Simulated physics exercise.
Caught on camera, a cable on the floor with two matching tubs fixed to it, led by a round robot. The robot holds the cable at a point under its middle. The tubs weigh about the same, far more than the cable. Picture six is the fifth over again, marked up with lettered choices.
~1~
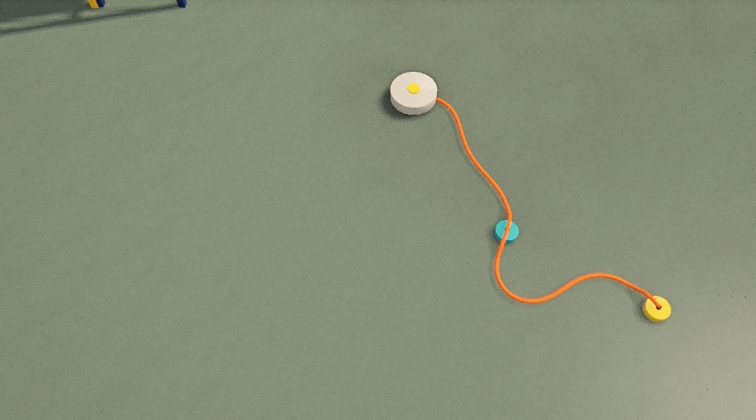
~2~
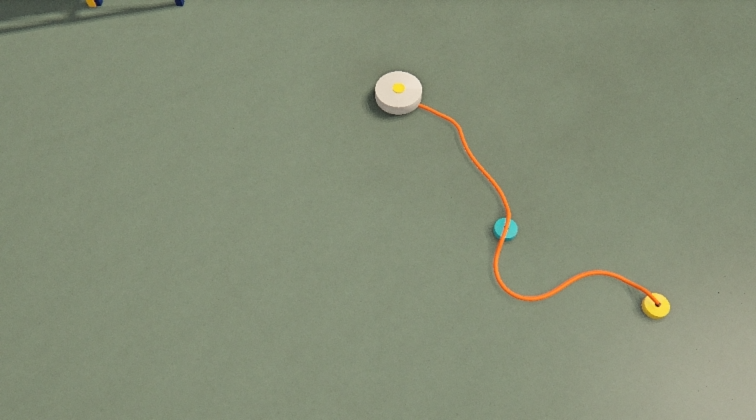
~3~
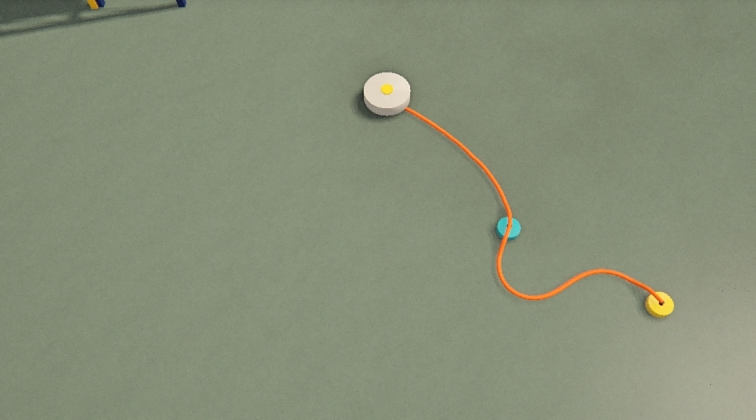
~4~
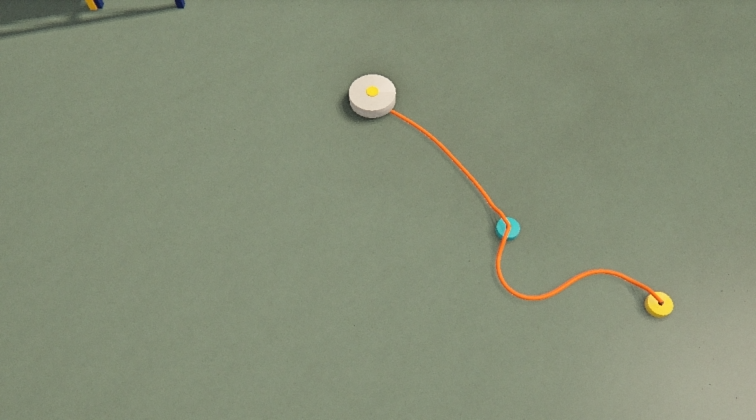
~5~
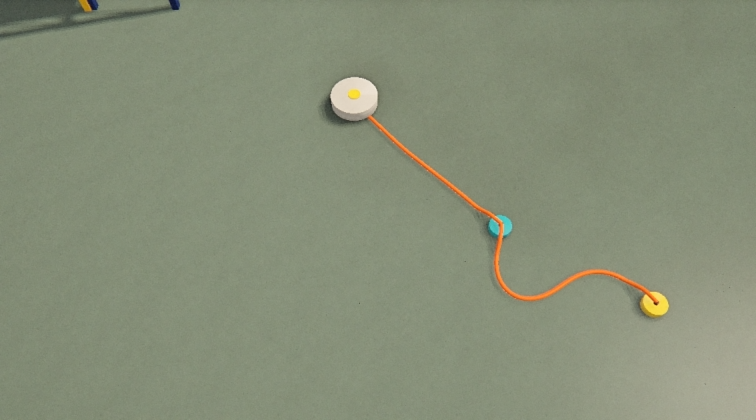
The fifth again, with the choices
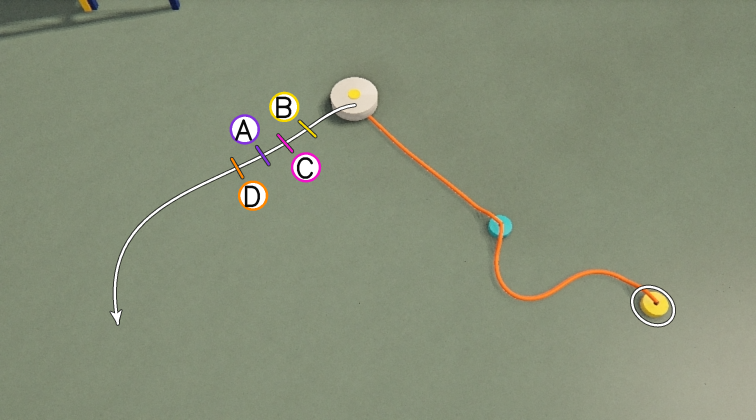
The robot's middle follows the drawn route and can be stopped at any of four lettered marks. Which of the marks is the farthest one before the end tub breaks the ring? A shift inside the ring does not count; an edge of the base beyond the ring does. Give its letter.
It should halt at D.
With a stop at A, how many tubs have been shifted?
One.
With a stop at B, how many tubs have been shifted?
One.
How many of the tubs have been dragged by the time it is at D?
One.
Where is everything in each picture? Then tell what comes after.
In the first picture, robot (413, 94); yellow tub (657, 309); turquoise tub (507, 231).
In the second picture, robot (398, 94); yellow tub (656, 306).
In the third picture, robot (387, 95); yellow tub (660, 304).
In the fourth picture, robot (372, 97); yellow tub (659, 304).
In the fifth picture, robot (354, 100); turquoise tub (500, 226); yellow tub (655, 304).
On the marked copy, A at (263, 155); B at (307, 129); C at (285, 143); D at (237, 168); the ring at (653, 306); the route from (355, 105) via (203, 184) to (118, 324).
With D. Early on, robot (314, 118); yellow tub (655, 304); turquoise tub (486, 217).
Further on, robot (274, 144); yellow tub (655, 304); turquoise tub (467, 209).
At the end, robot (235, 163); yellow tub (655, 304); turquoise tub (439, 204); the ringed tub at the far end is still in its ring.
As for the rest, A is safe but short; B is safe but short; C is safe but short.
